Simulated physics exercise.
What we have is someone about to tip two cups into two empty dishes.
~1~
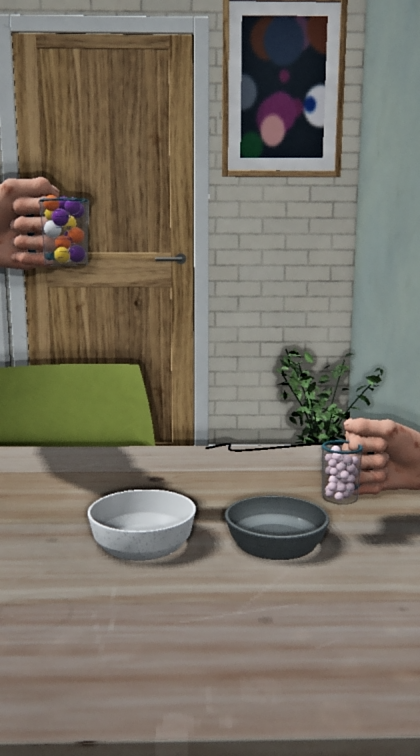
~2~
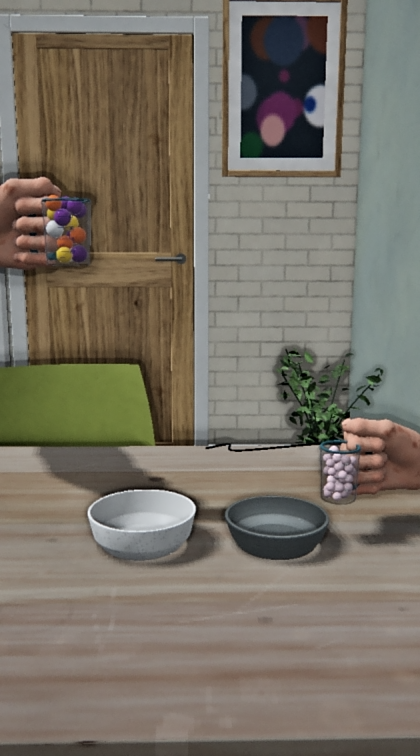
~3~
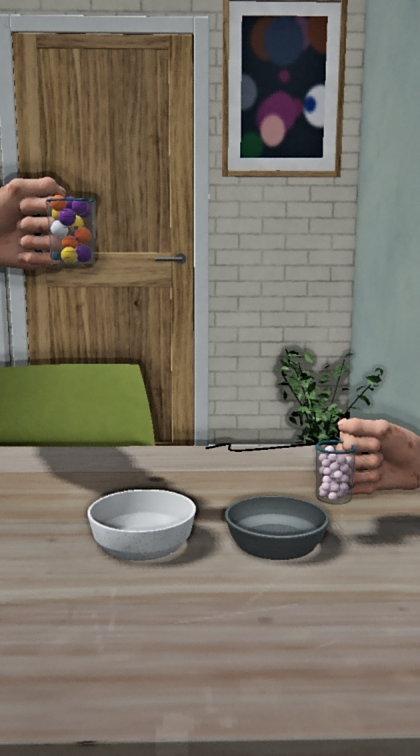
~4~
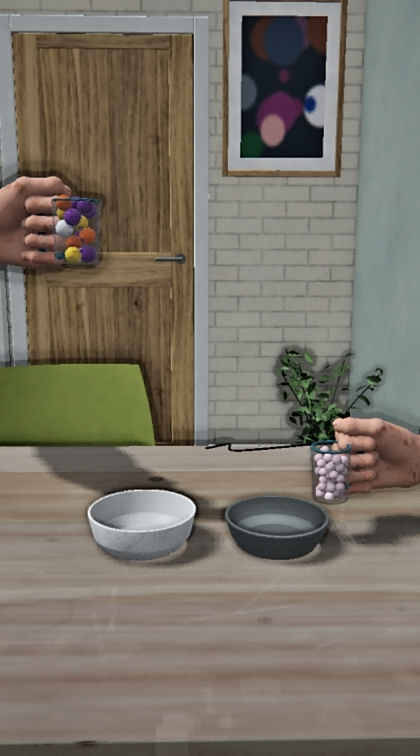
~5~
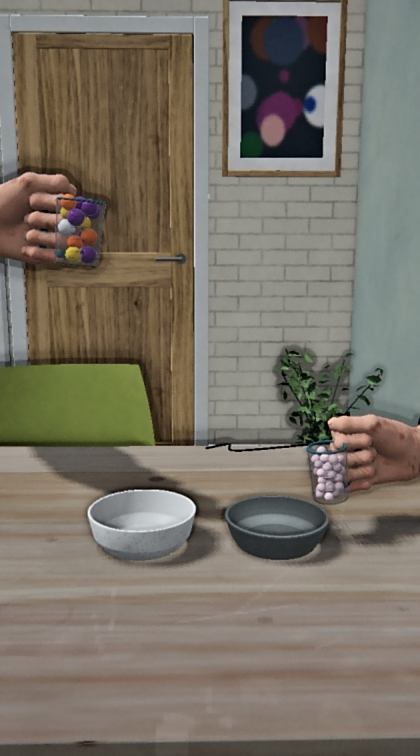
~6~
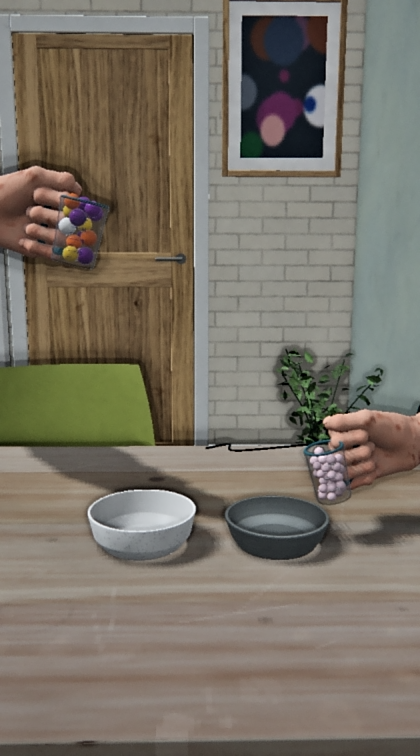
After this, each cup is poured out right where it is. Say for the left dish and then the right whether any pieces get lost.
Left - some lost; right - none lost.
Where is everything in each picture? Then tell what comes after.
Left dish (138, 535), empty; left cup (65, 233), holding gumballs, high above its dish; right dish (283, 540), empty; right cup (341, 472), holding sugar pearls, just above its dish, in the first picture.
Left cup (67, 233), upright; right cup (339, 472), upright, in the second picture.
Left cup (72, 233), upright; right cup (335, 472), upright, in the third picture.
Left cup (77, 233), upright; right cup (331, 472), upright, in the fourth picture.
Left cup (79, 233), tipped 6°; right cup (329, 472), tipped 6°, in the fifth picture.
Left dish (138, 535); left cup (79, 233), tipped 14°; right dish (283, 540); right cup (329, 472), tipped 14°, in the sixth picture.
Then, 0.31 s later than the last frame, left, every one still in the cup; right, every one still in the cup.
Then, 0.70 s later than the last frame, left, almost all still in the cup, about a tenth in the air; right, every one still in the cup.
Then, 1.12 s later than the last frame, left, roughly half still in the cup, about a tenth in the dish, roughly half in the air; right, roughly two thirds still in the cup, roughly a third in the dish, about a tenth in the air.
When it is over, left, about a tenth in the dish, the larger part outside the dish; right, every one in the dish, not one outside the dish.
